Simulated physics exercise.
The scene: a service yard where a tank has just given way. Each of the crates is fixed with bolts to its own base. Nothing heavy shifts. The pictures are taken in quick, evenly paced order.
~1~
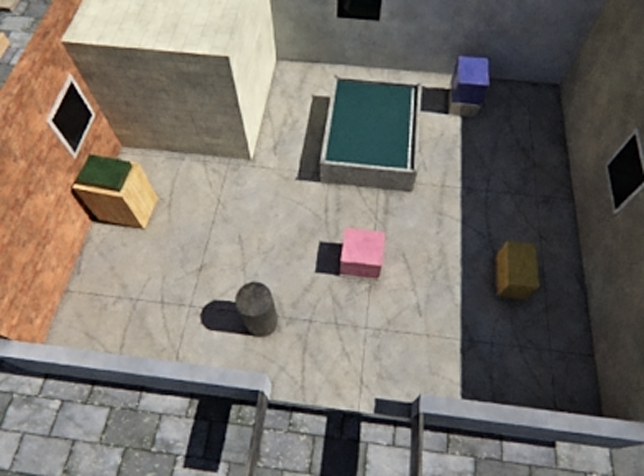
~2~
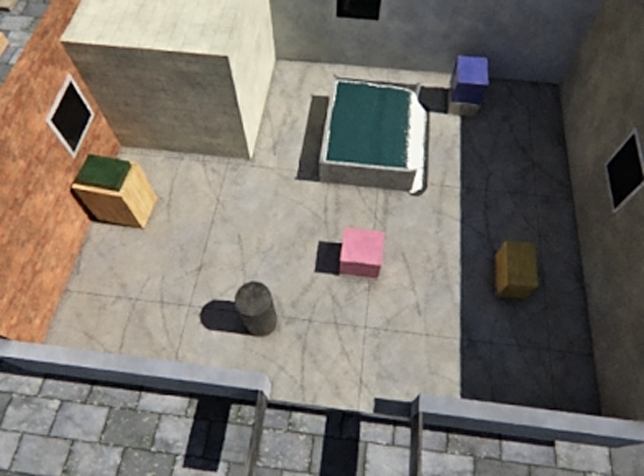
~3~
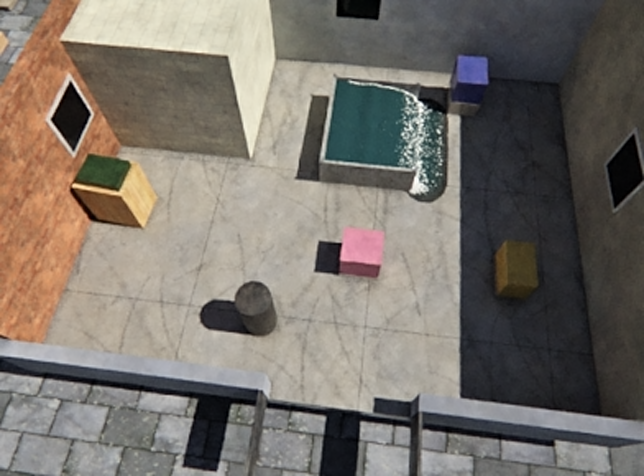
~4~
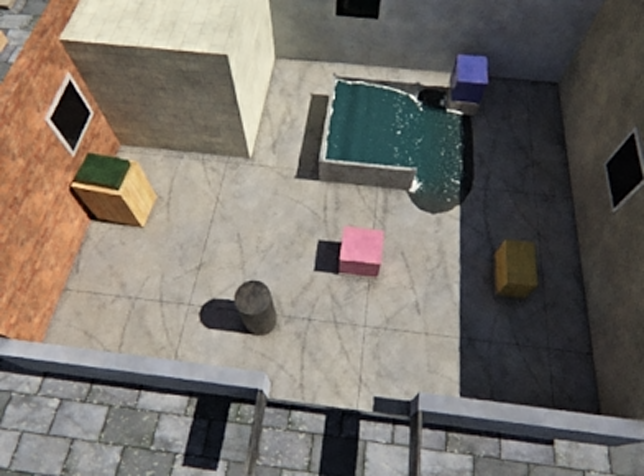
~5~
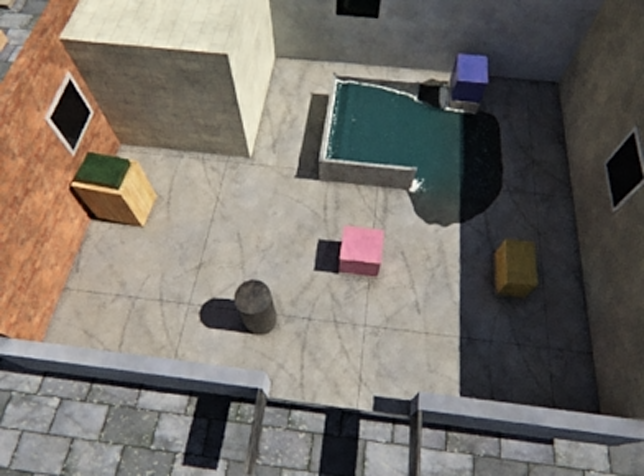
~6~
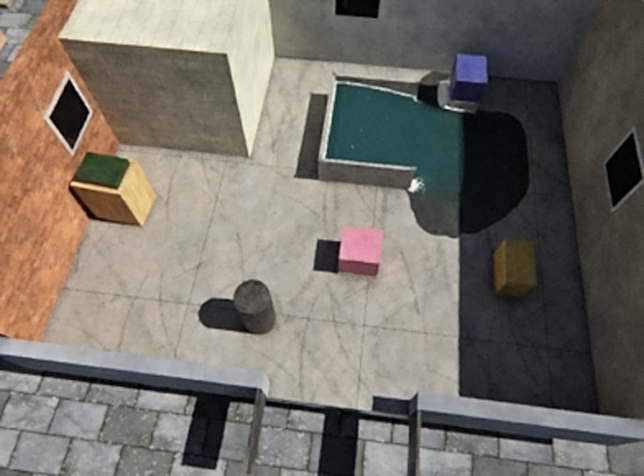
The video shows a walled yard with a rectangular water tank, colored blocks and a dark cylinder; the tank's right side gives way, and water pours out, spreading across the paving to the right into the shaded area.
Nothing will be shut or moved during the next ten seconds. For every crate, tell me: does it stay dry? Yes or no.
Here is how it goes: The yellow crate, no, it gets wet; the pink crate, no, it gets wet; the blue crate, yes, it stays dry.
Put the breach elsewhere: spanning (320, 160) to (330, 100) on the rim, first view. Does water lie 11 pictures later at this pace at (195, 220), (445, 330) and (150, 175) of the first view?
Taking the points one after the other, they come out inundated, not soaked and inundated.
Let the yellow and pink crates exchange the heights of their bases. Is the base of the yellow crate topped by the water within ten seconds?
The yellow crate gets flooded.
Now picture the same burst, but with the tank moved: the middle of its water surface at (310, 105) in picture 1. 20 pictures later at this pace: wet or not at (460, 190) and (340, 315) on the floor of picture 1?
The first spot is wetted, while the second is not reached.
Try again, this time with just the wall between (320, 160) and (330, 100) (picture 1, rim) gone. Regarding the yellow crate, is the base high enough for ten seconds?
The yellow crate is not reached.
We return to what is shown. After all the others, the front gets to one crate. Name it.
That one's the pink-painted one.
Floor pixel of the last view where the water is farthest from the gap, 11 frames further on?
I reckon the front has reached (582, 332) by then.
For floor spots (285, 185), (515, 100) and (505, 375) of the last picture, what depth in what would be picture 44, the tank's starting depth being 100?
0, 14, 16 %.
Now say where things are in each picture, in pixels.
The first picture shows the water tank at (373, 124) is whole and still.
In the second picture, water pours out at (412, 140) and has run to (412, 193).
In the third picture, water pours out at (412, 141) and has run to (430, 198).
In the fourth picture, water pours out at (411, 140) and has run to (444, 95).
In the fifth picture, the front is at (491, 197), out from the gap at (411, 140).
In the sixth picture, water pours out at (411, 140) and has run to (524, 185).
A moment on, water covers 20 % of the floor; the yellow crate water round its plinth, the pink crate not reached, the blue crate water round its plinth.
Next, water covers 30 % of the floor; the yellow crate water round its plinth, the pink crate not reached, the blue crate water round its plinth.
Then, water covers 40 % of the floor; the yellow crate water round its plinth, the pink crate not reached, the blue crate water round its plinth.
Later, water covers 55 % of the floor; the yellow crate water round its plinth, the pink crate water round its plinth, the blue crate water round its plinth.
In the end, water covers 85 % of the floor; the yellow crate was topped, the pink crate was topped, the blue crate stayed above the water.
